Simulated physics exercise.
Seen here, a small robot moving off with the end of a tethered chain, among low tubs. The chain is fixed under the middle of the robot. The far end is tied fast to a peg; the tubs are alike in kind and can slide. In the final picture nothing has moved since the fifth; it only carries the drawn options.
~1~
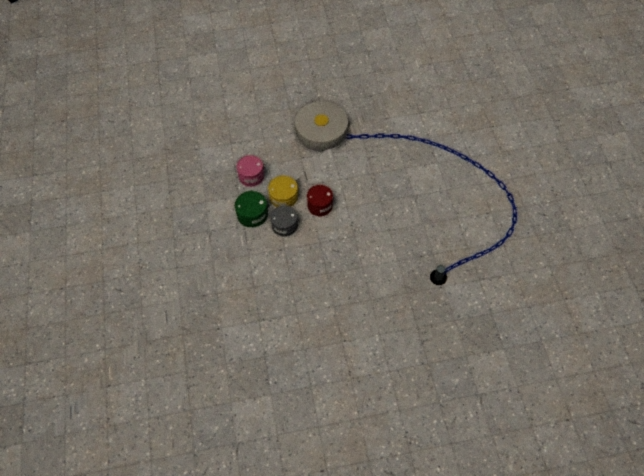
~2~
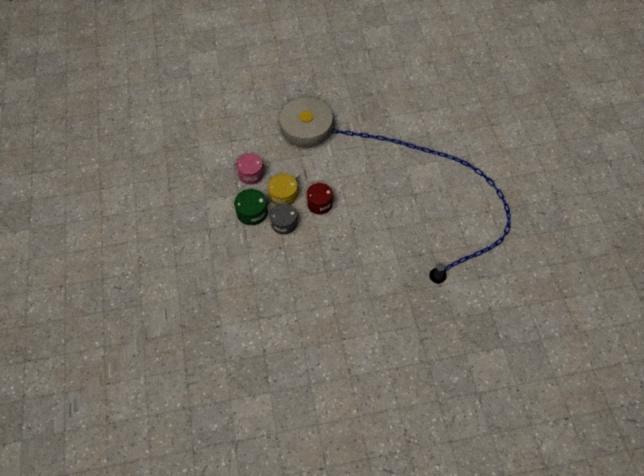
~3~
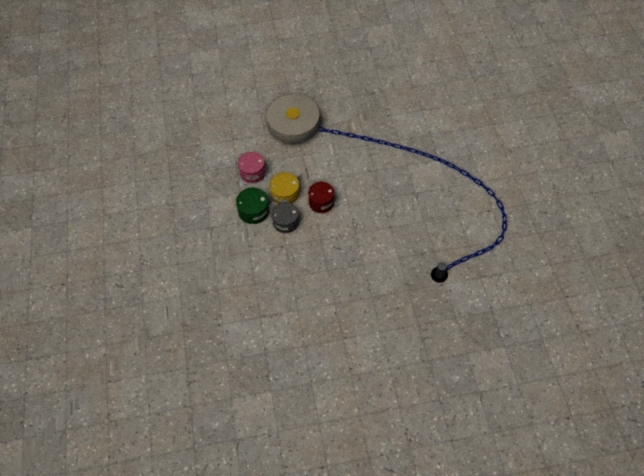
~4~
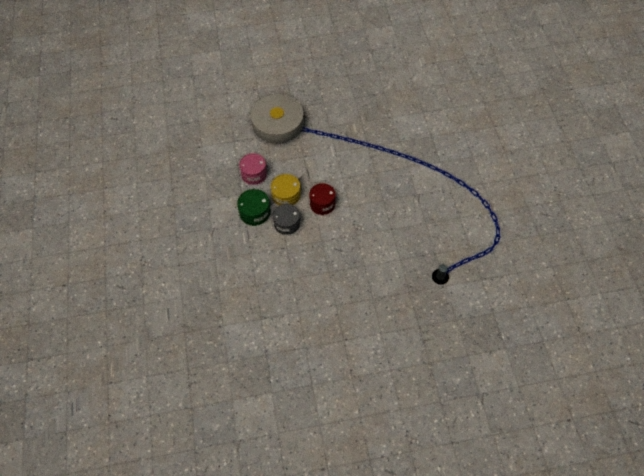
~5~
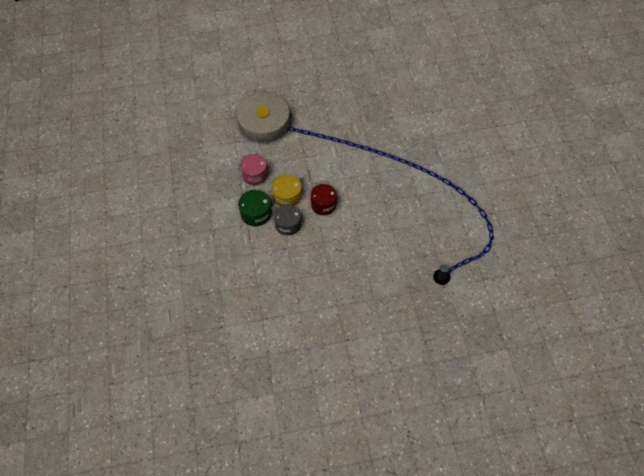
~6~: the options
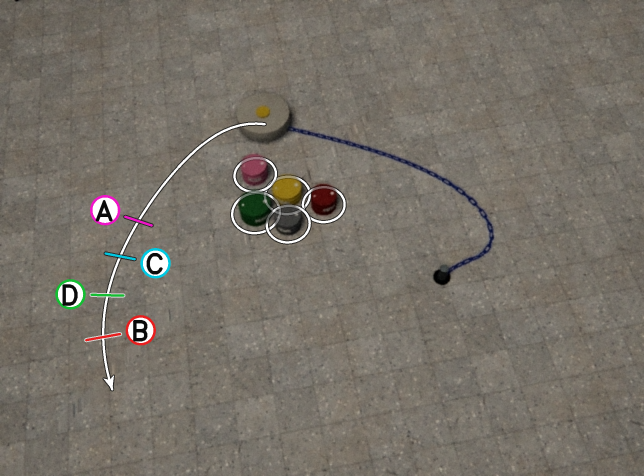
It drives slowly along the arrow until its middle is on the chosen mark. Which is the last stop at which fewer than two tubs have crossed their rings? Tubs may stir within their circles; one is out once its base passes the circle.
At A, and not beyond.
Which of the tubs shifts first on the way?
The pink one.
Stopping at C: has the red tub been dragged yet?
Yes.
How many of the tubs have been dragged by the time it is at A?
One.
On the copy, A at (139, 221); B at (103, 337); C at (120, 256); D at (107, 295); the route from (265, 124) via (139, 221) to (112, 390).
On A. First, robot (208, 134).
Then, robot (166, 174).
Finally, robot (136, 216); pink tub (253, 178); one over the rings.
By contrast, B has five over the rings; C has four over the rings; D has five over the rings.
